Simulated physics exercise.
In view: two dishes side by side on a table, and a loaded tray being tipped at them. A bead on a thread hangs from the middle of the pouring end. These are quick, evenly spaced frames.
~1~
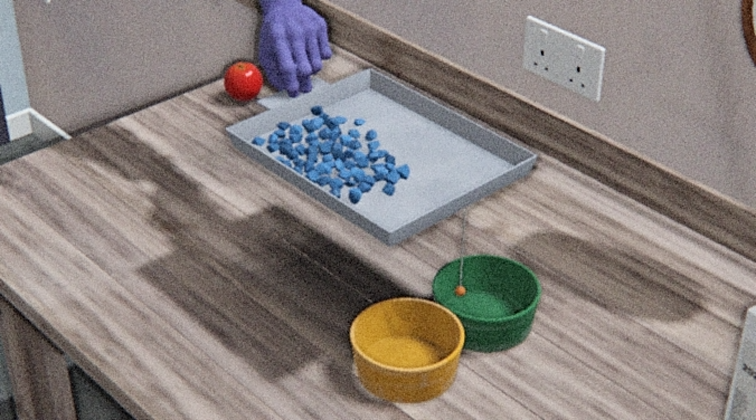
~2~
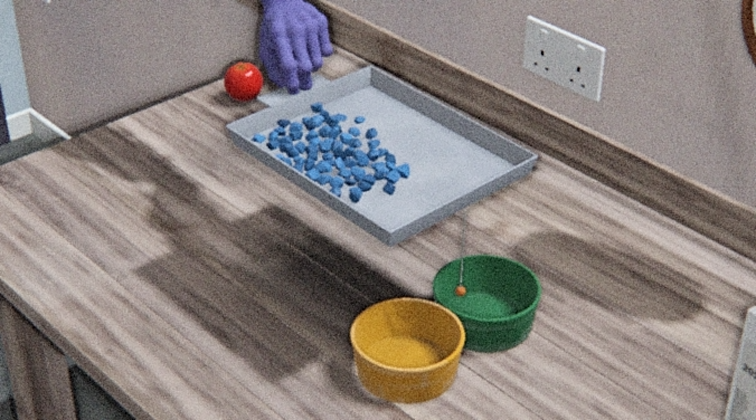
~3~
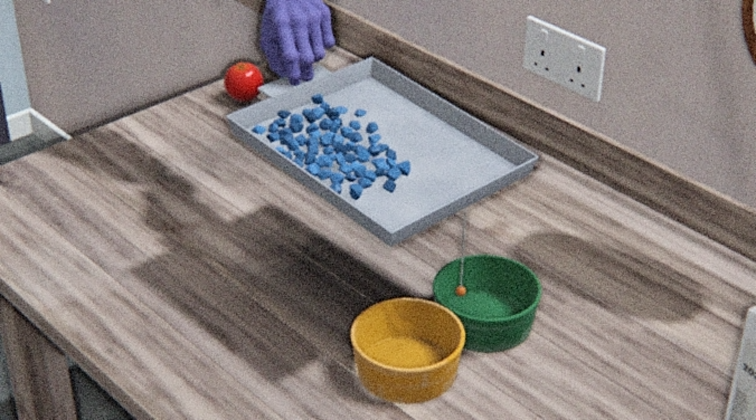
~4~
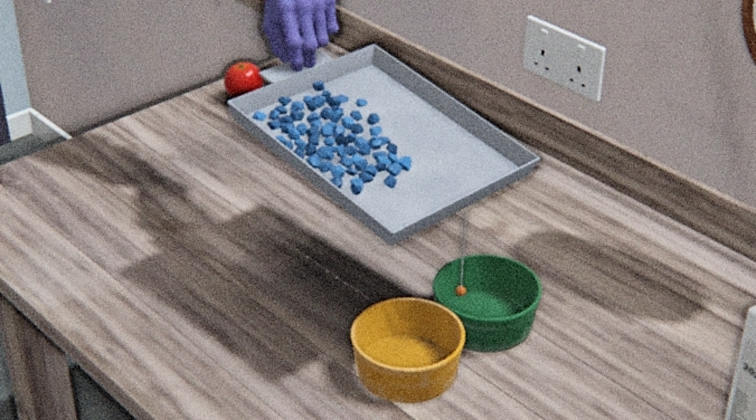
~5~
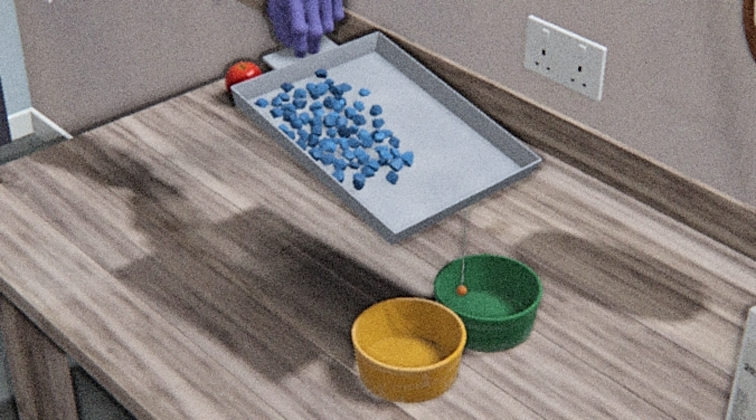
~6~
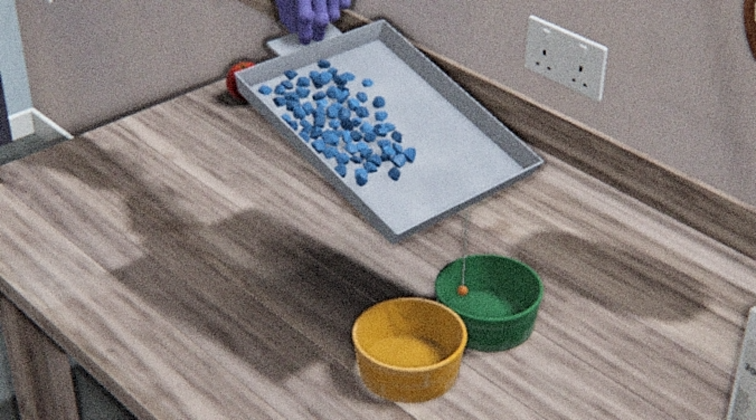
Purple-gloved hand raising the back of a grey tray of blue stones, tilting it toward yellow and green dishes on a wooden table.
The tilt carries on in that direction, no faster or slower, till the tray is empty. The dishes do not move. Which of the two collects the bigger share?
More goes to the right-hand dish.
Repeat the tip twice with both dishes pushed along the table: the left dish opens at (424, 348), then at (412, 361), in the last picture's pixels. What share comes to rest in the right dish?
The first gives 40 %, the second 50 %.
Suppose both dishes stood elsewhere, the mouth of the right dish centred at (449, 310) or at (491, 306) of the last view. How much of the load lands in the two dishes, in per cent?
Roughly 10 per cent, and 60 per cent.
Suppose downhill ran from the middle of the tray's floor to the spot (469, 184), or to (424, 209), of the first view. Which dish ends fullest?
One: The right dish. Two: Left.
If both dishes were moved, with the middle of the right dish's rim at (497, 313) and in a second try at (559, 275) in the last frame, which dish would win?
At the first place the right dish, at the second the left-hand dish.
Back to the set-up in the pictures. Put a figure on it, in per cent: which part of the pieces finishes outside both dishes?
Close to 70 per cent.
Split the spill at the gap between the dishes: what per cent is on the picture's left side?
Some 10 per cent.
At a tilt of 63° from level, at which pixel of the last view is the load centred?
At about (461, 202).
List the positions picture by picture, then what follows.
The first picture shows corners of the pouring end near (390, 227) and (530, 155), level; middle of the load near (328, 158), aquarium stones; left dish near (445, 375); right dish near (524, 326); bead on its thread near (460, 291).
The second picture shows corners of the pouring end near (391, 228) and (530, 156), level; middle of the load near (328, 156).
The third picture shows corners of the pouring end near (392, 228) and (531, 156), tipped barely, level across its low end; middle of the load near (328, 150).
The fourth picture shows corners of the pouring end near (393, 228) and (532, 157), tipped a little, level across its low end; middle of the load near (329, 141).
The fifth picture shows corners of the pouring end near (396, 228) and (535, 158), tipped a little, level across its low end; middle of the load near (332, 132).
The sixth picture shows corners of the pouring end near (398, 228) and (536, 160), tipped clearly, level across its low end; middle of the load near (335, 124); left dish near (448, 375); right dish near (526, 325).
Shortly afterwards, tray tipped steeply; the bulk on the tray; a little in the air.
Next, tray tipped past a quarter turn; near two thirds on the tray; only a few in the right dish; near a third outside both.
Some moments later, tray tipped past a quarter turn; a little in the left dish; near a quarter in the right dish; near two thirds outside both.
In the end, tray tipped past a quarter turn; a little in the left dish; near a quarter in the right dish; near two thirds outside both.
